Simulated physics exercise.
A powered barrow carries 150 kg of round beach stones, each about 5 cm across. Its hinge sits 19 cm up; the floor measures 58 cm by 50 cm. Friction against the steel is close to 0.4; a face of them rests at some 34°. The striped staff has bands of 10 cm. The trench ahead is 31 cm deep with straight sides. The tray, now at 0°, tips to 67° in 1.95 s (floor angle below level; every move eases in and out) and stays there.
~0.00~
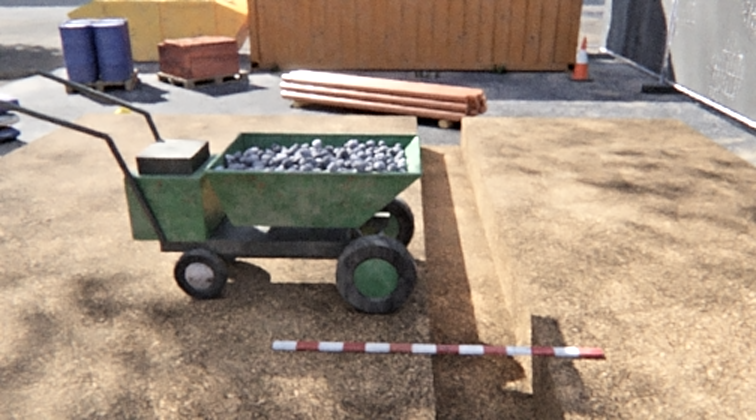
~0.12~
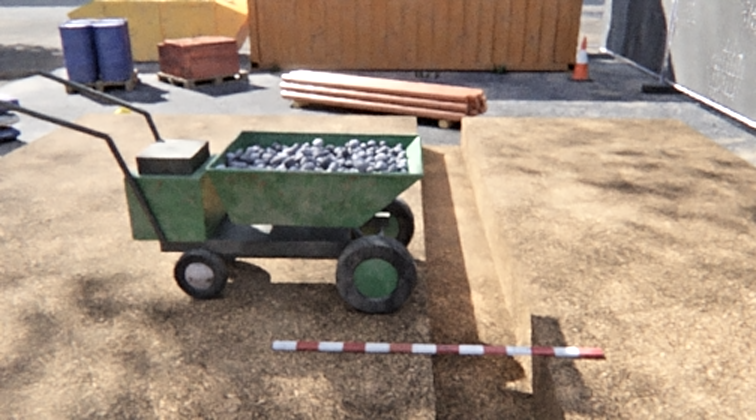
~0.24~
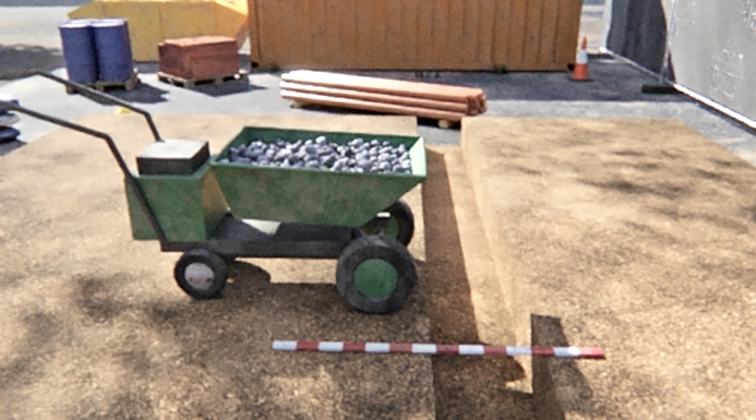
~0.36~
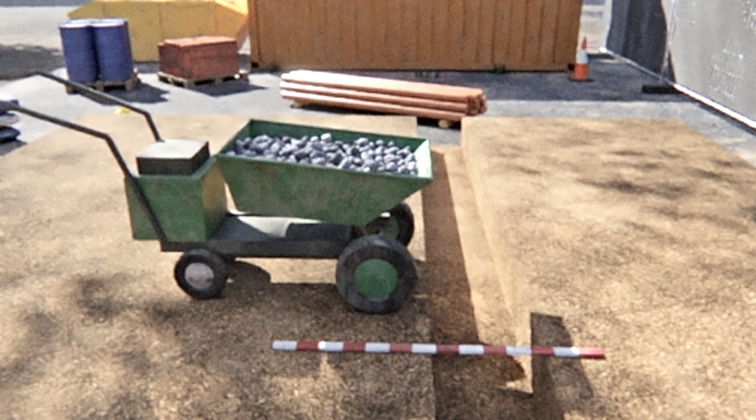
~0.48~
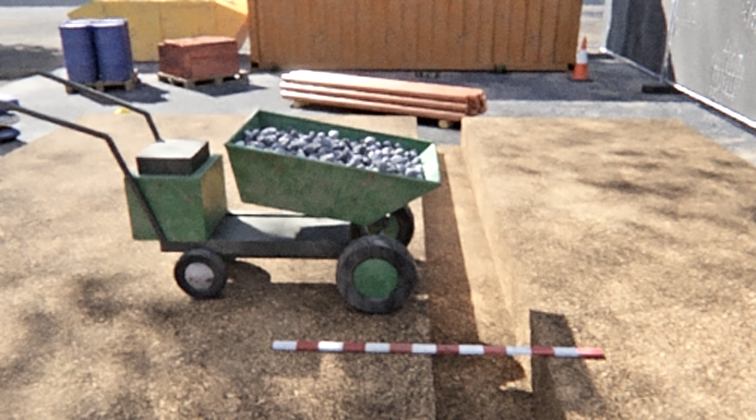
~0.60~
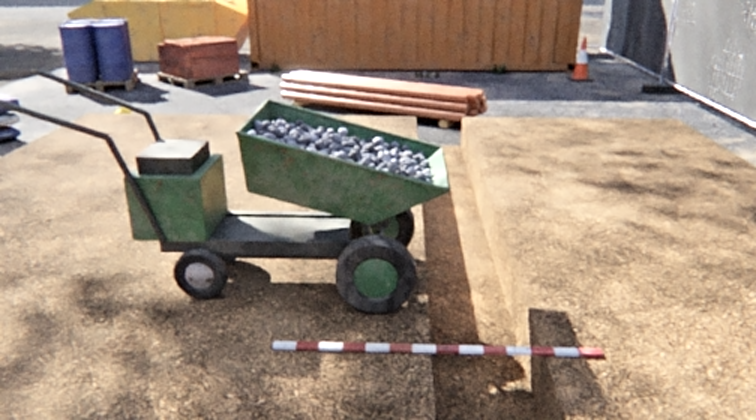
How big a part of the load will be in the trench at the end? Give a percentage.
Some 48 per cent of it.
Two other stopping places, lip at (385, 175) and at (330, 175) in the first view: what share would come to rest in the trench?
Near 90 per cent from the first place, 100 from the second.
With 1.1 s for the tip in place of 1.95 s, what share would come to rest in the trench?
In that case some 40 per cent.
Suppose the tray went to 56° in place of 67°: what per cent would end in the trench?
Then about 60 per cent.
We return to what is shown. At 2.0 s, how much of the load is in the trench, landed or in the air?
About 30 per cent by then.
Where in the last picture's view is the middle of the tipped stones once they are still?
Their middle is at about (530, 282).
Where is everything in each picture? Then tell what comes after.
The first frame shows lip at (421, 175), floor tilted 0°, highest stones at (312, 153).
In the second frame, the tray is at 1°, its lip at (423, 176); the top of the load is at (313, 152); the stones move at 0.1 m/s on average.
In the third frame, the tray is at 3°, its lip at (427, 177); the top of the load is at (293, 150); the stones move at 0.2 m/s on average.
In the fourth frame, the tray is at 6°, its lip at (433, 180); the top of the load is at (272, 144); the stones move at 0.3 m/s on average.
The fifth frame shows lip at (441, 185), floor tilted 10°, highest stones at (268, 137); the stones move at 0.3 m/s on average.
The sixth frame shows lip at (450, 190), floor tilted 15°, highest stones at (275, 128); the stones move at 0.4 m/s on average.
After 1.5 s the floor is at 56°; 95 % in the tray, 5 % in the trench; the foremost stones are at (515, 268).
After 2.0 s the floor is at 67°; 23 % in the tray, 32 % in the trench, 45 % past the trench; the foremost stones are at (674, 301).
After 2.4 s the floor is at 67°; 5 % in the tray, 41 % in the trench, 54 % past the trench; the foremost stones are at (723, 287).
After 4.3 s the floor is at 67°; 0 % in the tray, 48 % in the trench, 52 % past the trench; the foremost stones are at (736, 278).
